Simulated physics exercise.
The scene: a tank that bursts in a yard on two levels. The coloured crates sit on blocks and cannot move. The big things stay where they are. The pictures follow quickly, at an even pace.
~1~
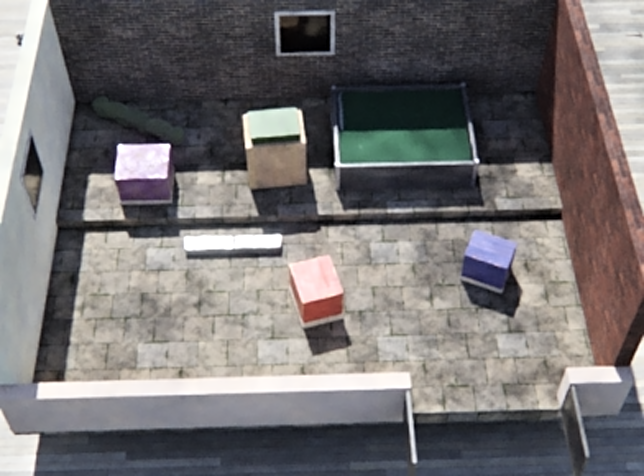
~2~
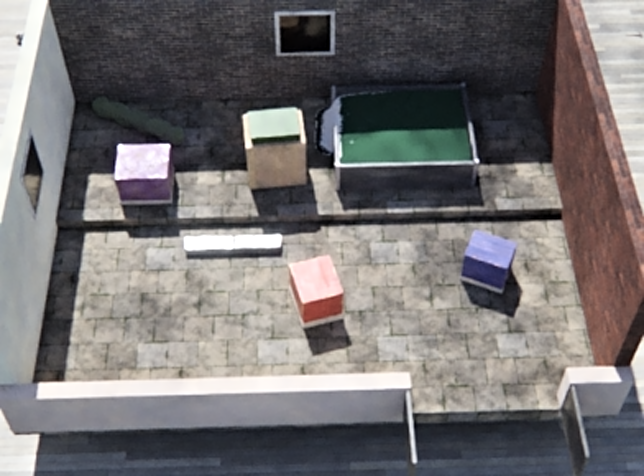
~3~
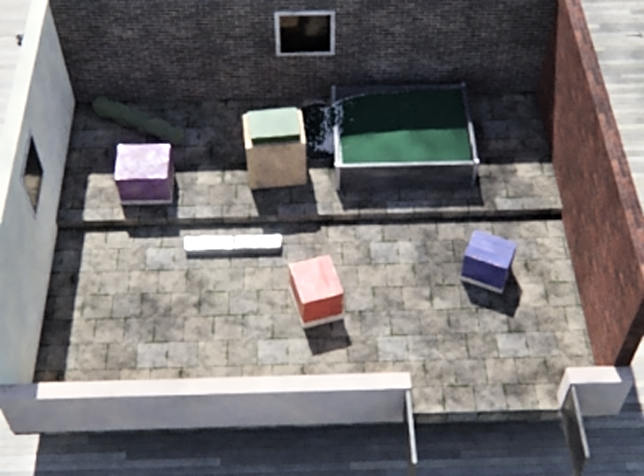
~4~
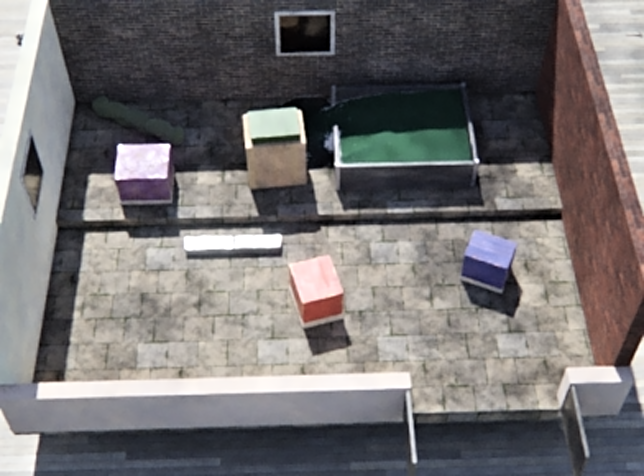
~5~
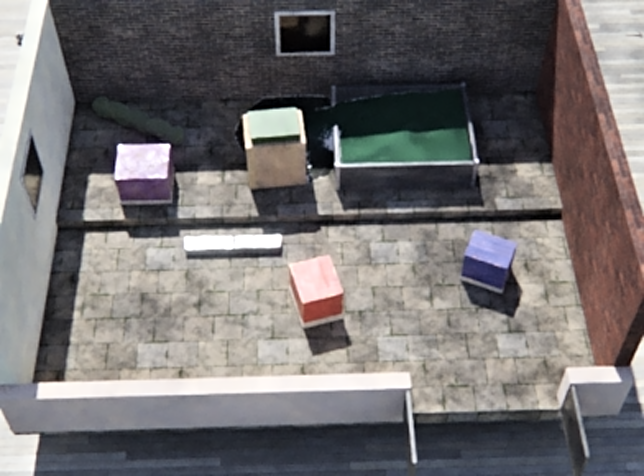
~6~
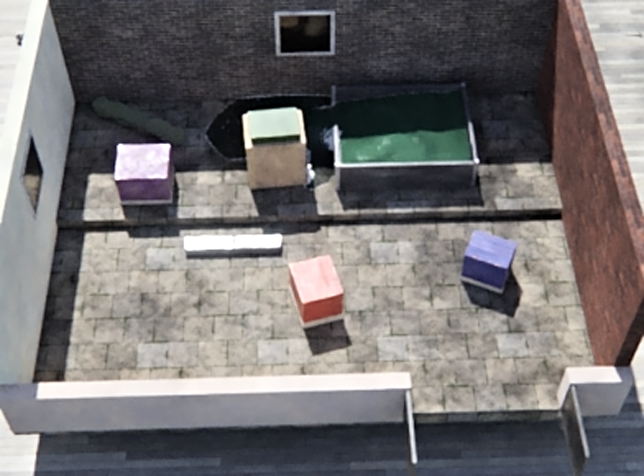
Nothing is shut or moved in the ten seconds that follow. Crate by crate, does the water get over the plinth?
The blue crate stays dry; the purple crate gets wet; the red crate stays dry.
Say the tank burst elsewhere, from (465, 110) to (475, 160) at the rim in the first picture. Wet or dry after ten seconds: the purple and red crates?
Then: The purple crate escapes it; the red crate is safe.
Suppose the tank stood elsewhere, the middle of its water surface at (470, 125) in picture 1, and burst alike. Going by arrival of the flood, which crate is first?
I say the purple-painted one.
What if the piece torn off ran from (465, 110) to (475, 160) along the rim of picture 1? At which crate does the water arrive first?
That is the blue one.
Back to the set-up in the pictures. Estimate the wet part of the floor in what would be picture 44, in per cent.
Roughly 45 per cent.
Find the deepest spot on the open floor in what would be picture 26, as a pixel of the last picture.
I would point to (116, 107).
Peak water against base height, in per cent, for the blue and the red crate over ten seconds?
Near 70 and 30 in a hundred.
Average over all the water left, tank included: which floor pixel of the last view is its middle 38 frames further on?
I would point to (261, 170).
A moment on, water covers 10 % of the floor; the blue crate not reached, the purple crate water round its plinth, the red crate not reached.
Next, water covers 15 % of the floor; the blue crate not reached, the purple crate water round its plinth, the red crate not reached.
Then, water covers 20 % of the floor; the blue crate not reached, the purple crate water round its plinth, the red crate water round its plinth.
Later, water covers 45 % of the floor; the blue crate not reached, the purple crate water round its plinth, the red crate water round its plinth.
In the end, water covers 70 % of the floor; the blue crate stayed above the water, the purple crate was topped, the red crate stayed above the water.
